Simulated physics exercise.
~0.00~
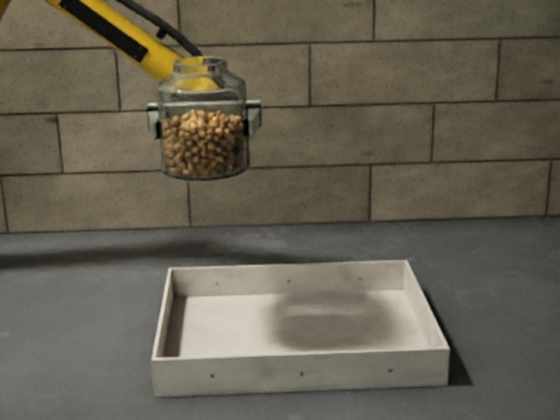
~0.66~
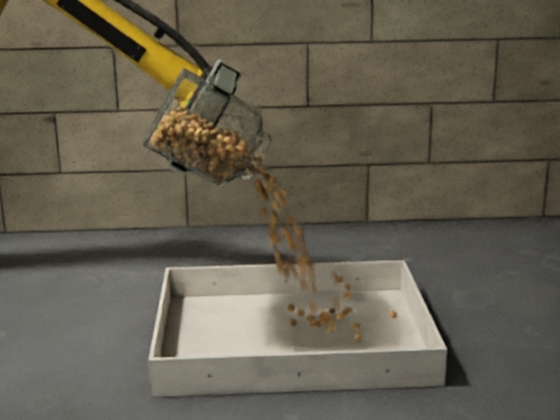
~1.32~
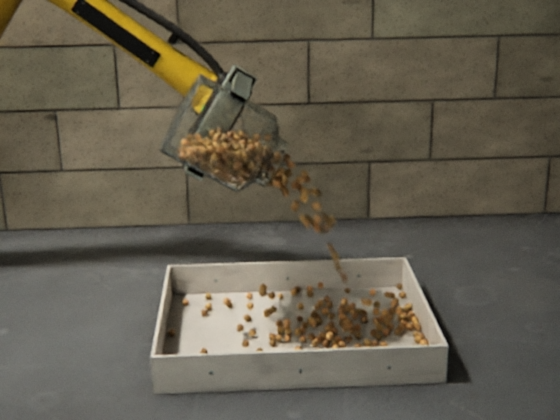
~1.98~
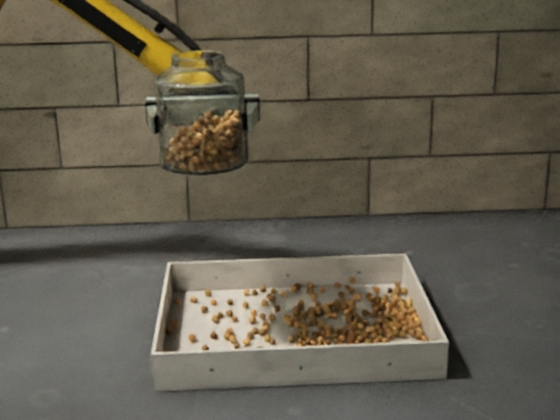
A glass jar filled with dried chickpeas hangs upright from a yellow robotic arm, above a shallow, pale, empty tray on a grey surface before a block wall. The arm tips the jar over to the right until its mouth points downward, and chickpeas stream out, the first ones scattering across the tray. The pouring continues with the jar still tilted, and the pieces spread out and gather thickly toward the right side. The arm then turns the jar back upright. It ends with a good portion of chickpeas still inside and the rest strewn across the tray.
